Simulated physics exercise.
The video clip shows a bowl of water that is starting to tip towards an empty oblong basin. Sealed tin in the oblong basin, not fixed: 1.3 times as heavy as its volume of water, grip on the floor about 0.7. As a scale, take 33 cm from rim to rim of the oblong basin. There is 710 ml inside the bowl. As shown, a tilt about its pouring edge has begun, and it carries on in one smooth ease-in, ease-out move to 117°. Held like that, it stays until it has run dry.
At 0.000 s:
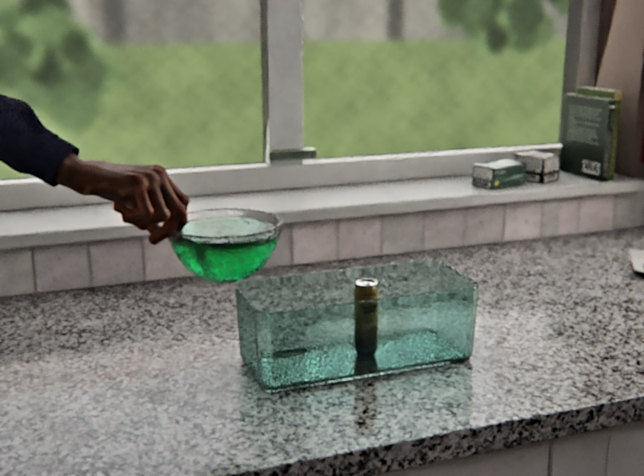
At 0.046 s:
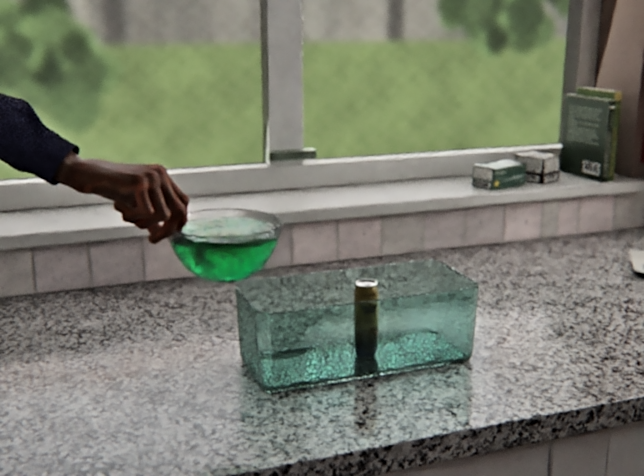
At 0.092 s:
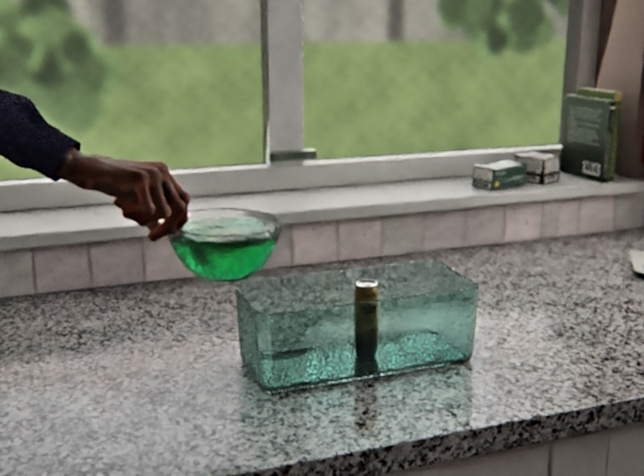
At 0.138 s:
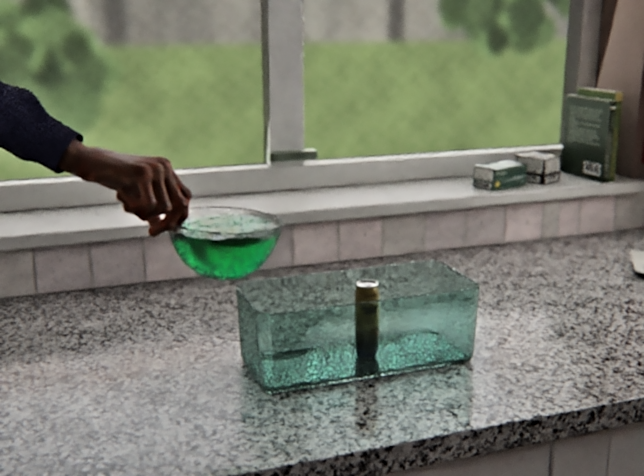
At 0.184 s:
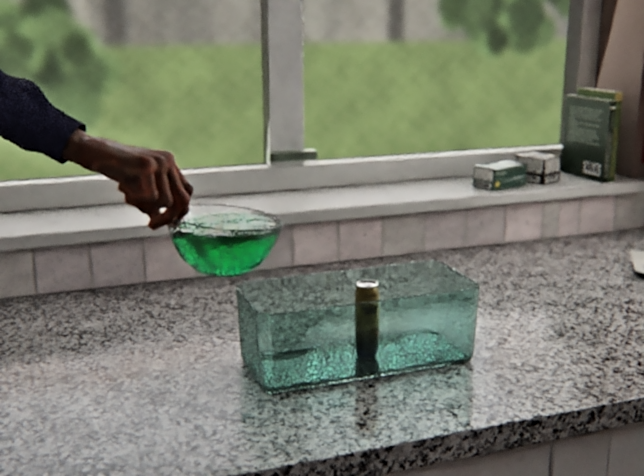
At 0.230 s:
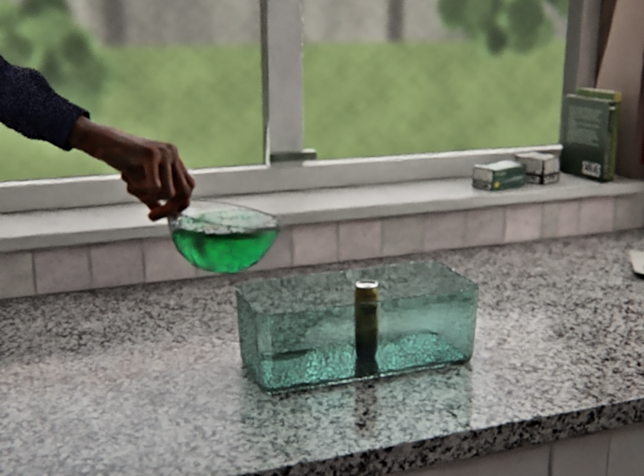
A dark-skinned hand in a dark sleeve held a clear bowl of green liquid above a speckled counter, then slowly tilted it slightly rightward beside a glass basin with a tin standing inside.
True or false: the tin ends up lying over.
False.
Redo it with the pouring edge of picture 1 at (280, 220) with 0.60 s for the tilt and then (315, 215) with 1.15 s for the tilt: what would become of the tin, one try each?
Run one: It tumbles. Run two: It does not tip.
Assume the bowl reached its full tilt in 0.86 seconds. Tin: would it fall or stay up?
Tips over.
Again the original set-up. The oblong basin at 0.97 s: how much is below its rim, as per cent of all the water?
Some 94 per cent.
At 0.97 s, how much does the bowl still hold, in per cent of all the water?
About 0 percent.
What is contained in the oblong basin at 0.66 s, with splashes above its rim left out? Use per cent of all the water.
Estimate - around 18 in a hundred parts.
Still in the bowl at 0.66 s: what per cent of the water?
About 40 per cent.
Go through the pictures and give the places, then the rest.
It leans 0°; its right rim is at (279, 219); the water meets the walls at (170, 235) and (275, 225); the oblong basin's rim runs from (246, 299) to (459, 273); the tin's top is at (366, 286), in the first picture.
It leans 0°; its right rim is at (279, 219); the water meets the walls at (170, 235) and (275, 225), in the second picture.
It leans 2°; its right rim is at (279, 220); the water meets the walls at (170, 234) and (275, 224), in the third picture.
It leans 4°; its right rim is at (279, 220); the water meets the walls at (171, 231) and (275, 222), in the fourth picture.
It leans 7°; its right rim is at (279, 220); the water meets the walls at (171, 229) and (275, 220), in the fifth picture.
It leans 11°; its right rim is at (279, 221); the water meets the walls at (171, 225) and (274, 217), in the sixth picture.
Then, 0.66 s in, the tilt is 71° and 40 per cent is still to pour; the tin stands where it began.
Then, 0.97 s in, the tilt is 110° and 0 per cent is still to pour; the tin stands where it began.
Then, 1.29 s in, the tilt is 117° and 0 per cent is still to pour; the tin stands where it began.
Then, 1.65 s in, the tilt is 117° and 0 per cent is still to pour; the tin stands where it began.
Finally, the tin stands where it began.
